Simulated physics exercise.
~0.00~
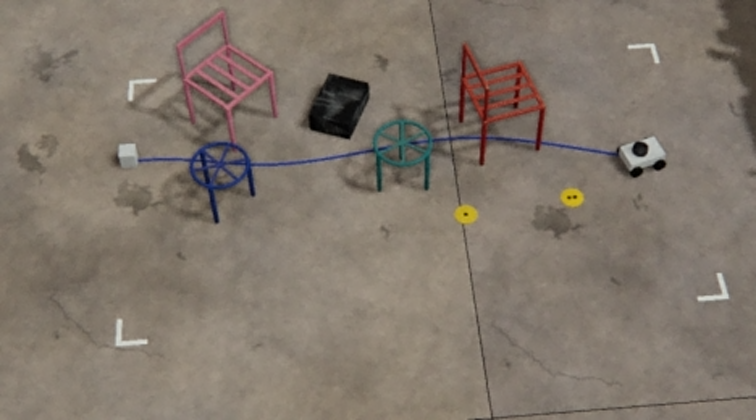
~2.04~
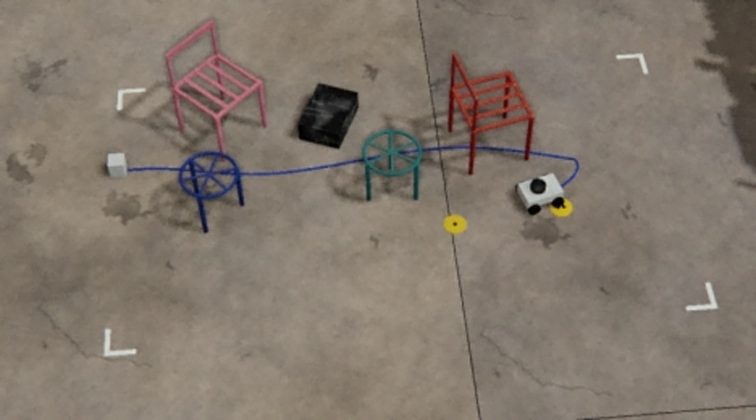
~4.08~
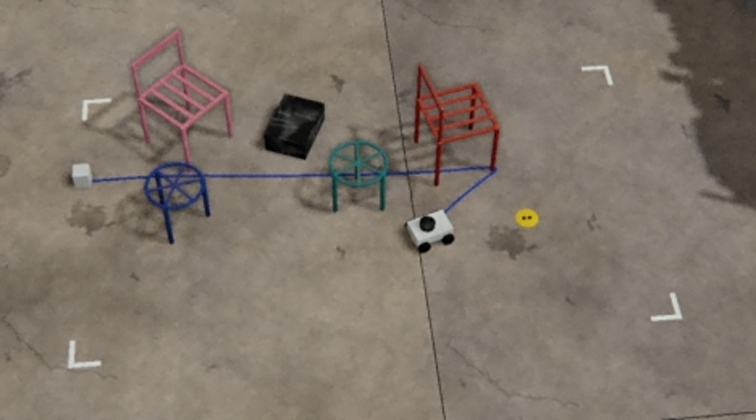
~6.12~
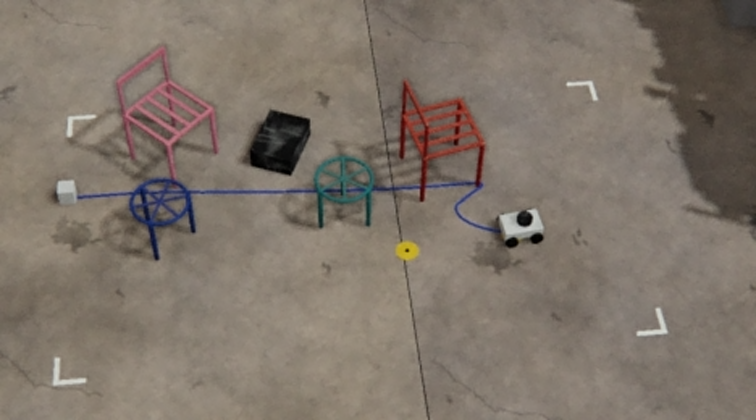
The clip opens on a concrete floor where a blue lead runs from a small white block on the left, past a blue stool, a teal stool and a red chair, to a white cart on the right. A pink chair and a black crate stand behind the line. The cart heads left and slightly nearer, doubling the lead back around the red chair. It reaches the single-dotted yellow mark, with the lead bent sharply at a chair leg. Then it turns back right and ends over the two-dotted mark, the lead curving loosely behind it and the furniture still standing.
